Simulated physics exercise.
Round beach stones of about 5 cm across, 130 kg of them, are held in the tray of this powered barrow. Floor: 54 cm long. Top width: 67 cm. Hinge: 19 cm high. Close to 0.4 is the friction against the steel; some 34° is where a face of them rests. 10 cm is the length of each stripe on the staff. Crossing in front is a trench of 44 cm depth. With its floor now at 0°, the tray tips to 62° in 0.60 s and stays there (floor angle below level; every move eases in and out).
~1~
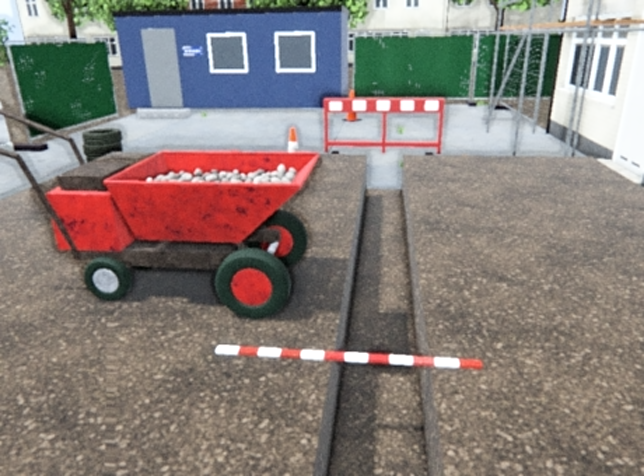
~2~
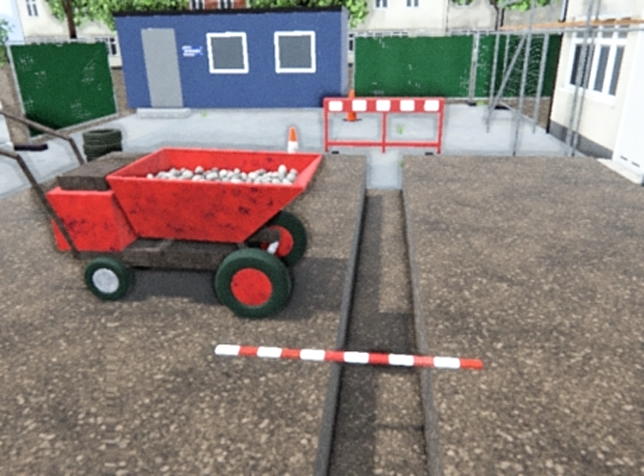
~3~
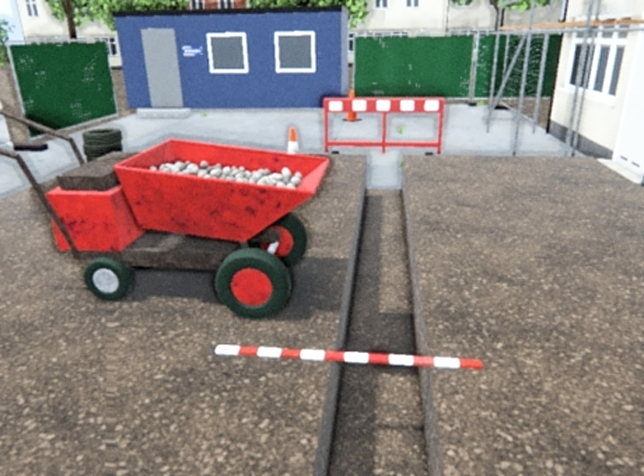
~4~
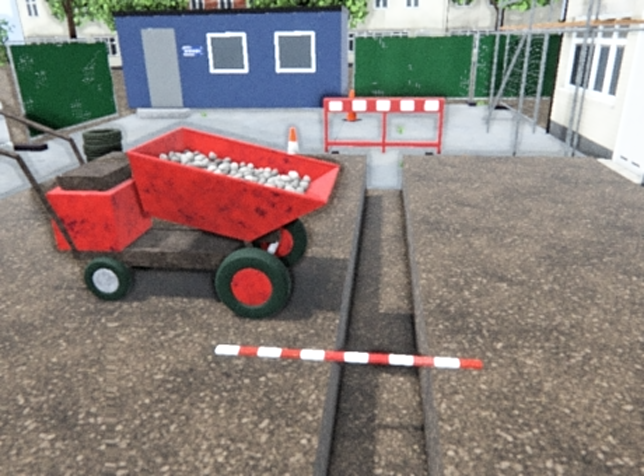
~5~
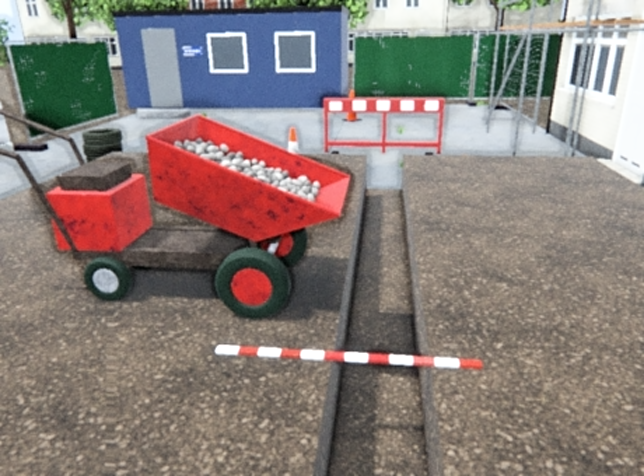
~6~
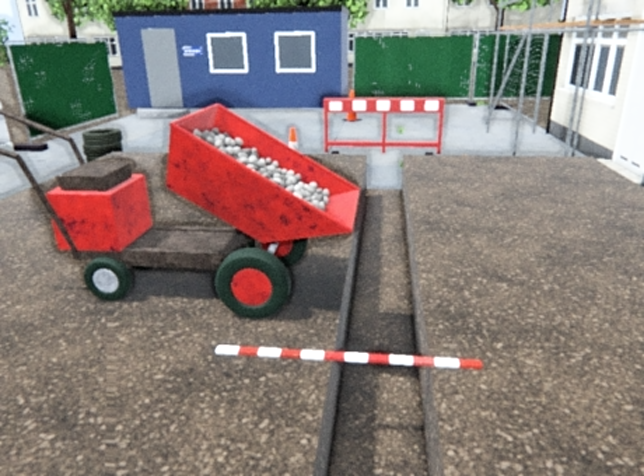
The red barrow's tray of round stones tilts steadily down to the right beside a trench.
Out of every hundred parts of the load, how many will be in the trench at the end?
Close to 57 in every hundred.
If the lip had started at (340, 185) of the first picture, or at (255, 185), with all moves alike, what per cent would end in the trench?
I'd expect some 20 per cent, then some 95.
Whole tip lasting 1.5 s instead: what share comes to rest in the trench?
Near 80 per cent.
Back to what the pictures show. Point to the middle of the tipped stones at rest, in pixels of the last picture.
Roughly at pixel (413, 344).
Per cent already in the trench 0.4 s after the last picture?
By that point it's something like 10 in a hundred.
Then, 0.1 s after the last picture the floor is at 52°, 100 % in the tray; the foremost stones are at (346, 242).
Then, 0.4 s after the last picture the floor is at 62°, 89 % in the tray, 10 % in the trench; the foremost stones are at (415, 299).
Then, 0.7 s after the last picture the floor is at 62°, 25 % in the tray, 36 % in the trench, 40 % past the trench; the foremost stones are at (539, 291).
Then, 2.7 s after the last picture the floor is at 62°, 0 % in the tray, 57 % in the trench, 43 % past the trench; the foremost stones are past the picture's edge.
